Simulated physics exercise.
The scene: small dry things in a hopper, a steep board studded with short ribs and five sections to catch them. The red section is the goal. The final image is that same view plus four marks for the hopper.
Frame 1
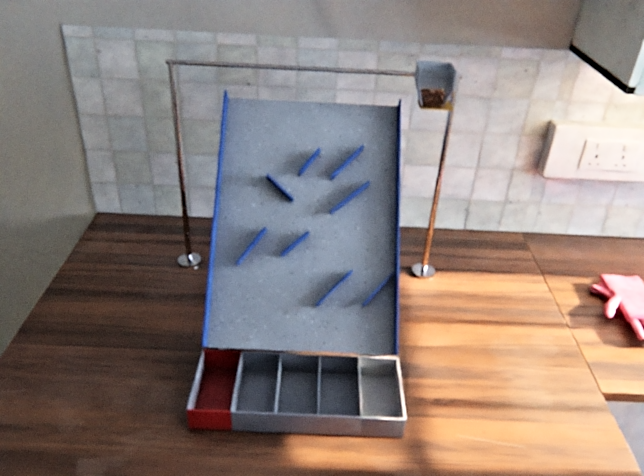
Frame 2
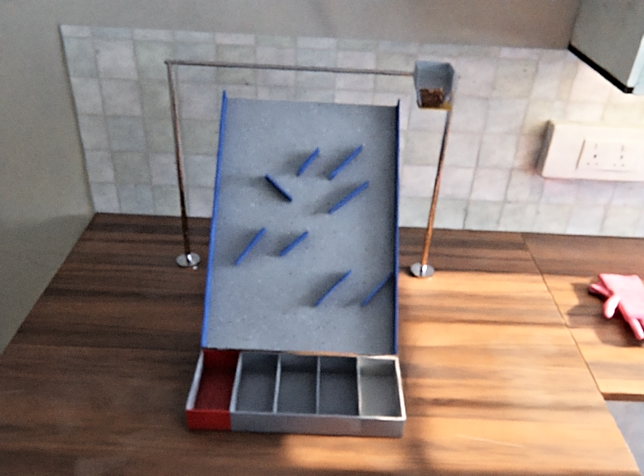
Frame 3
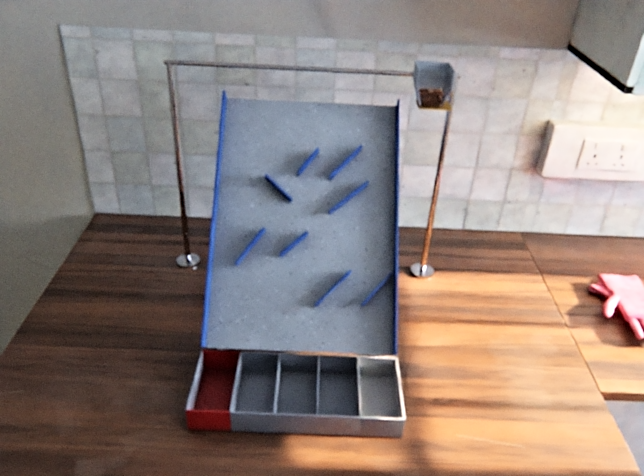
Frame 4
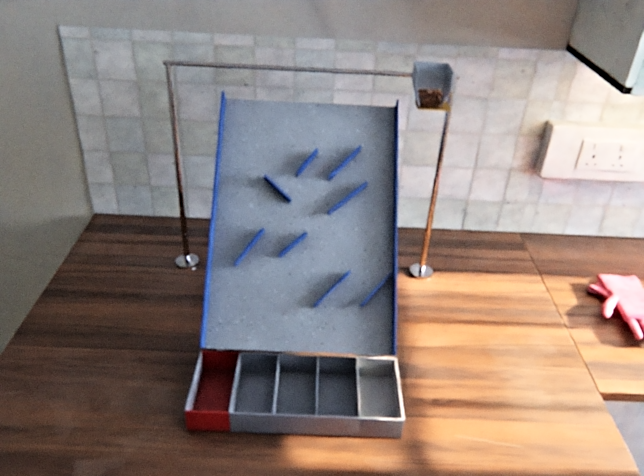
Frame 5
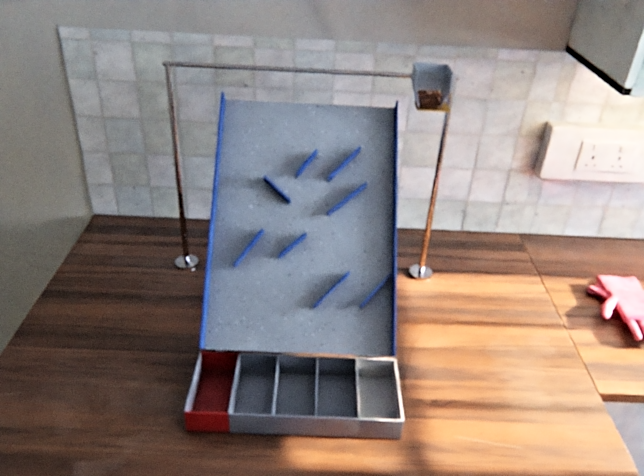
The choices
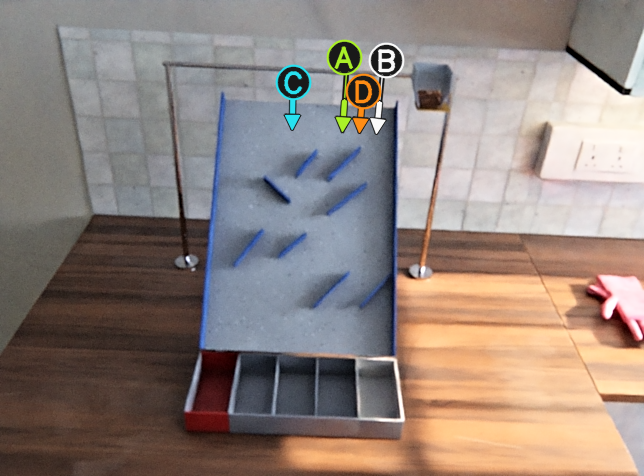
A steep grey board with blue side edges and short slanted blue ribs stands on a brown wooden counter, seen from the front and slightly above, against pale square tiles. Below it sits a tray of five sections, the leftmost red and the others grey, while a thin metal frame holds a small hopper of brown pieces at upper right. Nothing visibly moves, and the view stays practically still.
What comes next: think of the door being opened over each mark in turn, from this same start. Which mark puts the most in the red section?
A works best here.
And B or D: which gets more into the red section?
D.
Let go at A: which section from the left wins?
The first.
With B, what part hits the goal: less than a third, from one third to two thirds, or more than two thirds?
Mark B gives less than a third.
On the marked copy, mark A meets the board at (342, 126); mark B meets the board at (376, 128); mark C meets the board at (292, 124); mark D meets the board at (359, 127).
With A, about two thirds in the red section, about a quarter in other sections, a small part outside the box.
With B, about a quarter in the red section, about two thirds in other sections, a small part outside the box.
With C, about a third in the red section, about half in other sections, a small part outside the box.
With D, about half in the red section, about a third in other sections, a small part outside the box.
